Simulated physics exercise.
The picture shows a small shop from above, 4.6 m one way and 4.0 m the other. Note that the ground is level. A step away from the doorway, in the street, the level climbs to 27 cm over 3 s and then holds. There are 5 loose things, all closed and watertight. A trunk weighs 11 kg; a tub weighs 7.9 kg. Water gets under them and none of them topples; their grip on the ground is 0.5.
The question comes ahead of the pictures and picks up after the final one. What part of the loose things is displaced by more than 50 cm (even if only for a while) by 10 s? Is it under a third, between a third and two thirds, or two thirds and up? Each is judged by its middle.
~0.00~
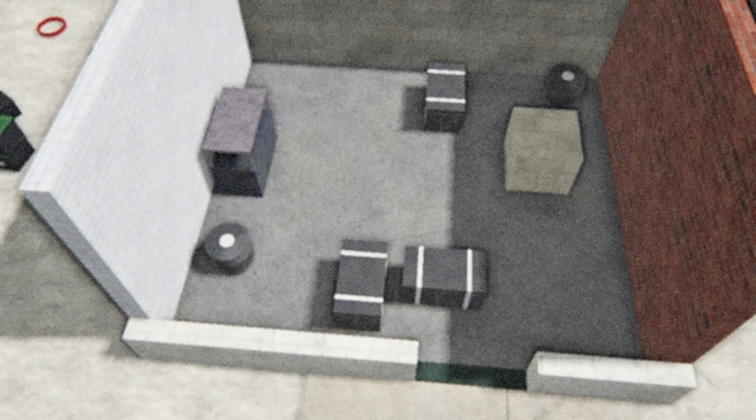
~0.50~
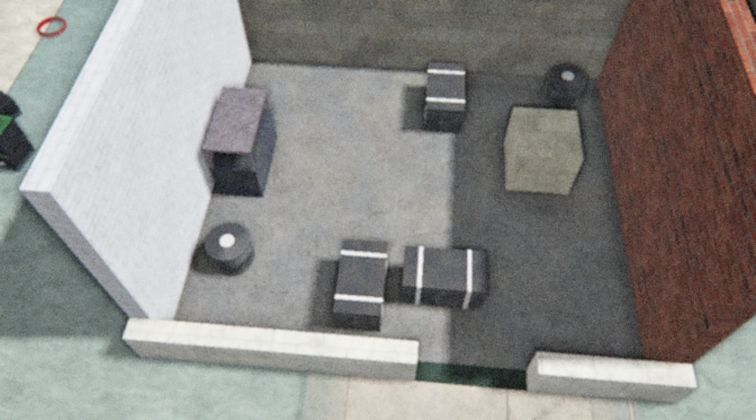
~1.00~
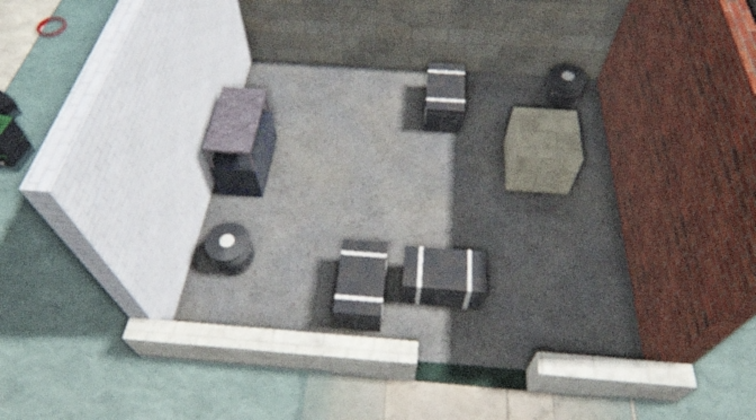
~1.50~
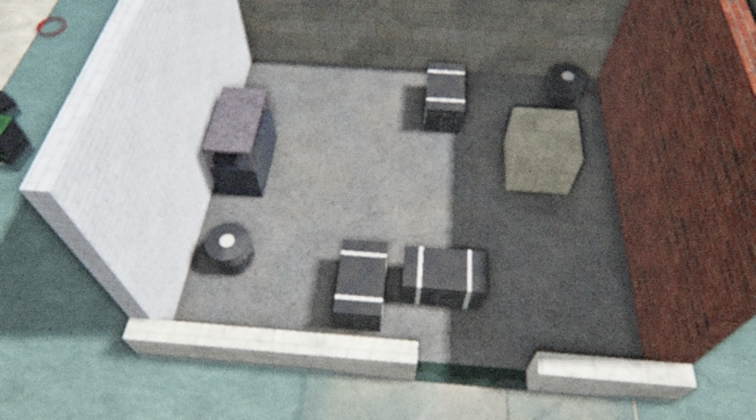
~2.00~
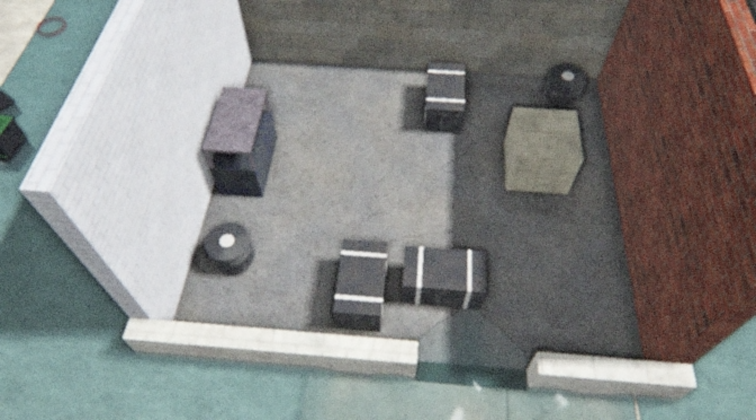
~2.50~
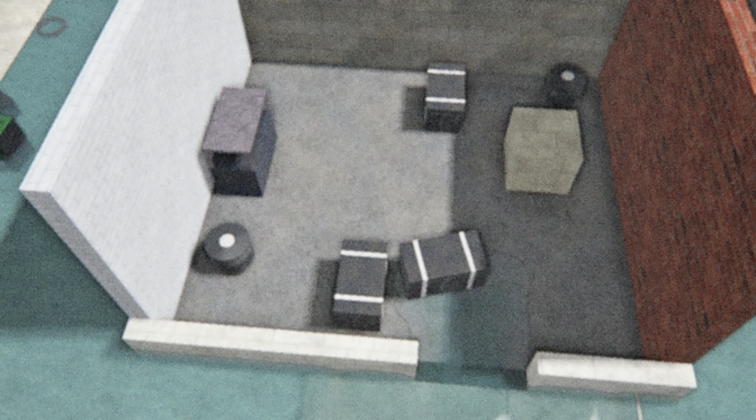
It is between a third and two thirds.
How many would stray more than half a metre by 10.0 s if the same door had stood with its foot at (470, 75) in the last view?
Result: 4 of them.
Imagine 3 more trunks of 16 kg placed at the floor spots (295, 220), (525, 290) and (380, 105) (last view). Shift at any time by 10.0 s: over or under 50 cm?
In that order: Under, over, past it.
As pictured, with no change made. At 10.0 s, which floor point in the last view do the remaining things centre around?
Averaged position, last view: Near pixel (330, 171).
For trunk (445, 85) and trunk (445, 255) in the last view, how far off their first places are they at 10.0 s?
Respectively 150 and 200 centimetres.
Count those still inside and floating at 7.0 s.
3 of them.
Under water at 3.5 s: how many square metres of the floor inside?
The covered patch comes to about 5.5 m2.
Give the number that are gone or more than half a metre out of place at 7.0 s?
1.
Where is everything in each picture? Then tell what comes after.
In the first frame, a trunk at (445, 269), on the bottom; a trunk at (361, 276), on the bottom; 0.0 m2 under water; 0 of 5 have shifted.
In the second frame, a trunk at (445, 269), on the bottom; a trunk at (361, 276) rests on the ground; 0.0 m2 under water; 0 of 5 have shifted.
In the third frame, a trunk at (445, 269), on the bottom; a trunk at (361, 276), on the bottom; 0.0 m2 under water; 0 of 5 have shifted.
In the fourth frame, a trunk at (445, 269), on the bottom; a trunk at (361, 276), on the bottom; 0.0 m2 under water; 0 of 5 have shifted.
In the fifth frame, a trunk at (445, 269), on the bottom; a trunk at (361, 276), on the bottom; water covers 0.4 m2; 0 of 5 have shifted.
In the sixth frame, a trunk at (444, 256), on the bottom, 14 cm from its start; a trunk at (361, 276) rests on the ground; water covers 1.2 m2; 1 of 5 have shifted.
After 3.5 s 1 of 5 are over 50 cm from their spots; 0 afloat.
After 4.5 s 1 of 5 are over 50 cm from their spots; 0 afloat.
After 7.0 s 1 of 5 are over 50 cm from their spots; 3 afloat.
After 10.0 s 3 of 5 are over 50 cm from their spots, and 3 have been at some point; 3 afloat.
